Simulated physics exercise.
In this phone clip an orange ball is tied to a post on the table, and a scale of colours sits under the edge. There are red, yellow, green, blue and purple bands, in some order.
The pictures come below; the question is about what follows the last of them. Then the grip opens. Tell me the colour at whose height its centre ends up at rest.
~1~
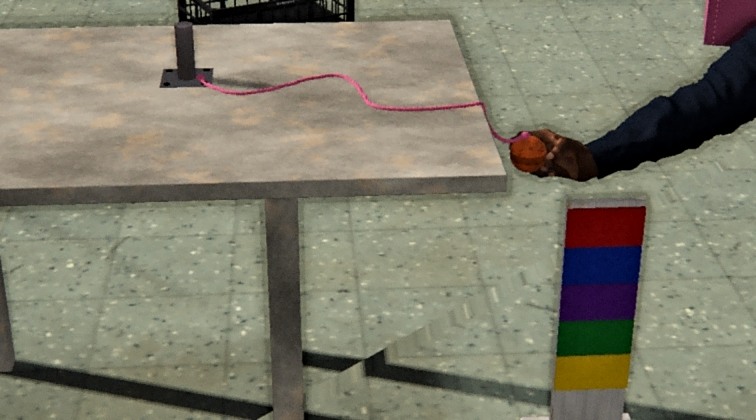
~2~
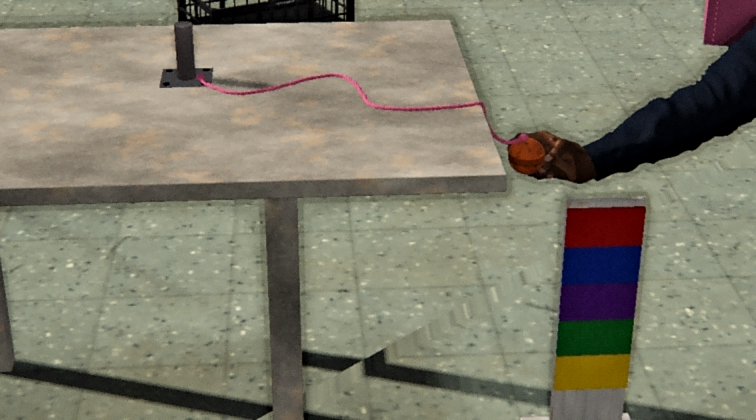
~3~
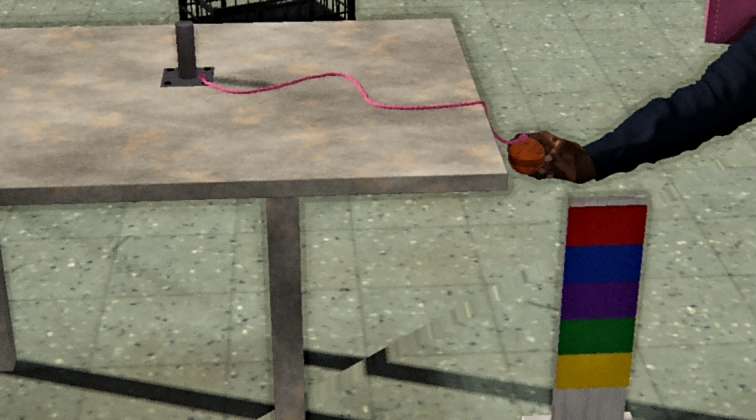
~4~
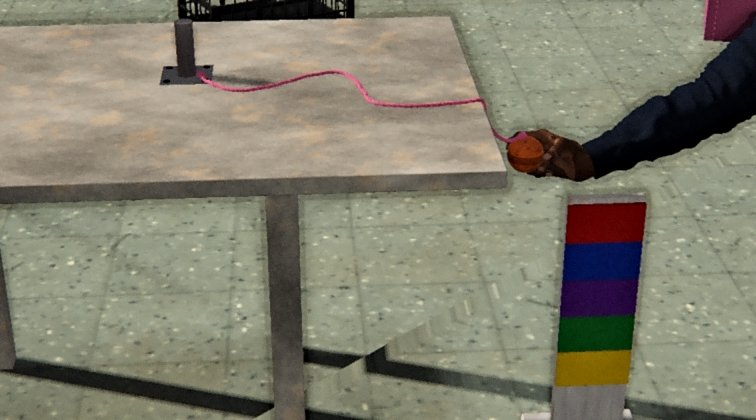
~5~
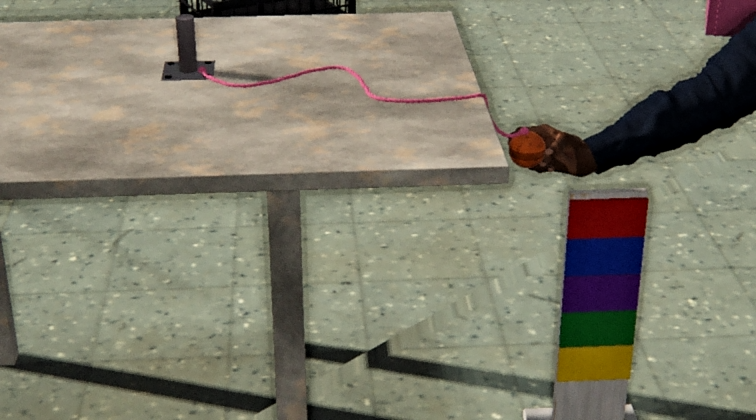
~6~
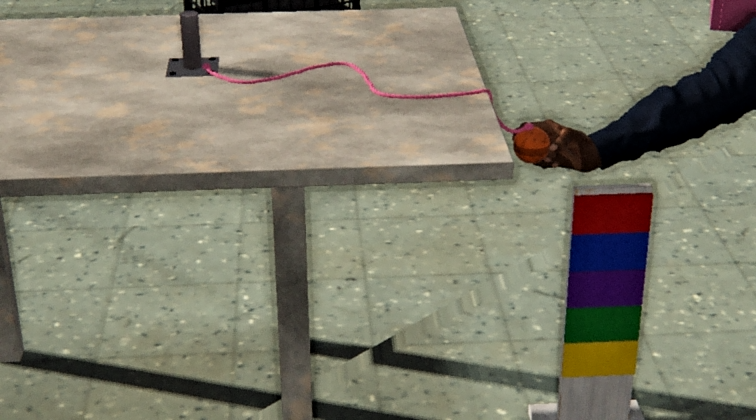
It ends up level with blue.
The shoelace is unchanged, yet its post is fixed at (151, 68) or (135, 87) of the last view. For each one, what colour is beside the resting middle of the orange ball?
The first case gives red, the second gives red.
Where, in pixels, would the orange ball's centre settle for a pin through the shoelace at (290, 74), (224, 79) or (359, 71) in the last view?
Results: (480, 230); (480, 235); (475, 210).
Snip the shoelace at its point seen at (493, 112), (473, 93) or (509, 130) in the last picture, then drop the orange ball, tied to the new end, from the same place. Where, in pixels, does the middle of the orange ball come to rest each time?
Estimated positions in order: (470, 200); (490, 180); (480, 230).
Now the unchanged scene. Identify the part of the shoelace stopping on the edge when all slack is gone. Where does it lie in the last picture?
Look near (398, 97).
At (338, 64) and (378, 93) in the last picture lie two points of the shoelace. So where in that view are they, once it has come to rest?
They finish at (373, 75) and (467, 79) respectively.
Soon after, ball near (456, 239); level with blue.
After that, ball near (500, 251); level with blue.
In the end, ball near (486, 249); level with blue. Its centre hangs level with the blue band.
